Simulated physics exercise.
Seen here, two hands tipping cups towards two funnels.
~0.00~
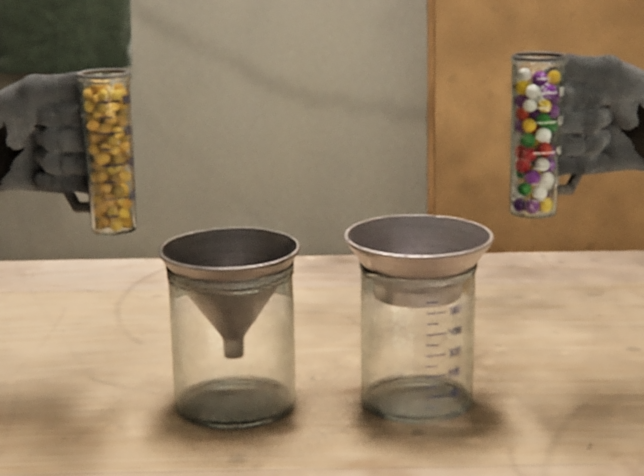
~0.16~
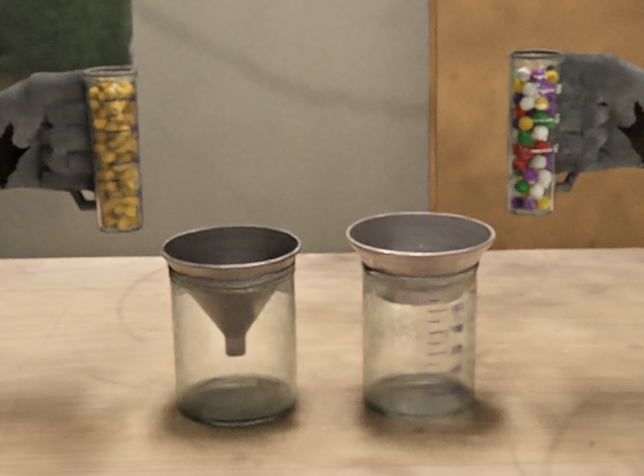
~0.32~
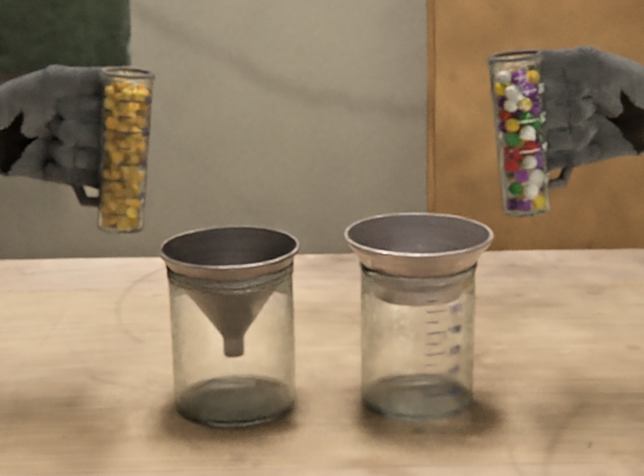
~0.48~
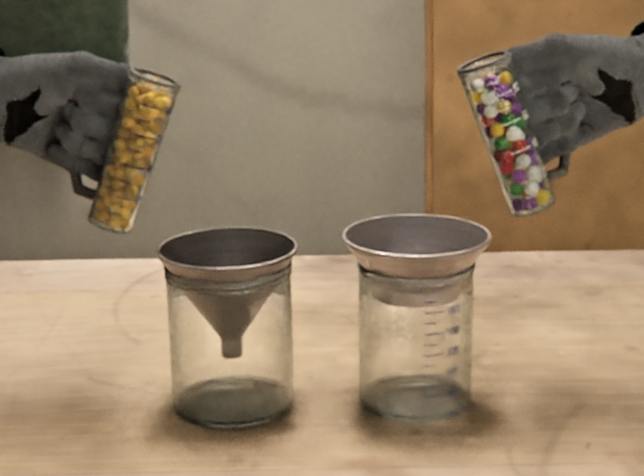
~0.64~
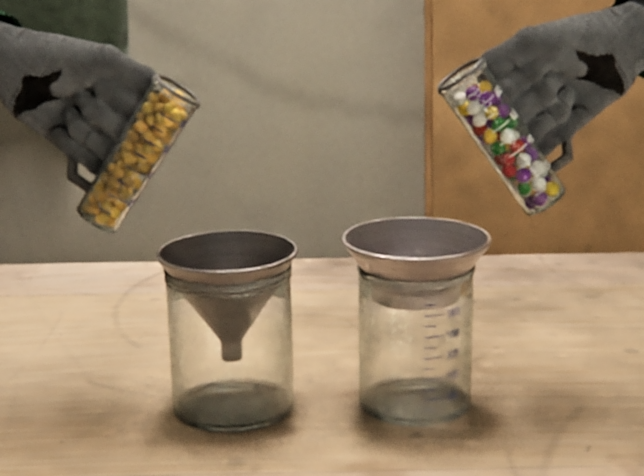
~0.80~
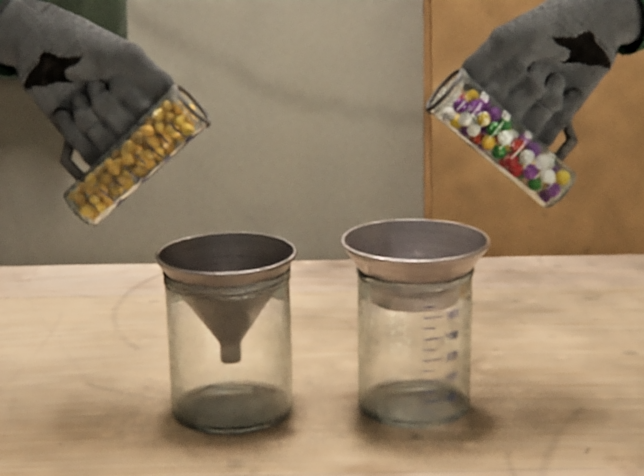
On a pale wooden table, two funnels rest in clear jars while gray-gloved hands hold a cup of yellow puffed balls at left and one of multicolored balls at right, first upright, then tilting both steadily inward.
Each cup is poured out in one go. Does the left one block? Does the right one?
The left funnel jams; the right one lets everything through.
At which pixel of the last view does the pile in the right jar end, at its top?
Near (423, 389).
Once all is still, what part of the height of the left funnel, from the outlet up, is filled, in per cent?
About 80 per cent.
After 1.08 s, left, the whole lot still in the cup; right, the whole lot still in the cup.
After 1.38 s, left, all but a few still in the cup, a little in or over the funnel; right, all but a few still in the cup, a little in or over the funnel.
After 1.73 s, left, near half still in the cup, near a third in or over the funnel, a little down in the jar; right, near a quarter still in the cup, near a third in or over the funnel, near half down in the jar.
In the end (2.7 s), left, all but a few stuck in the funnel, a little down in the jar; right, the whole lot down in the jar.
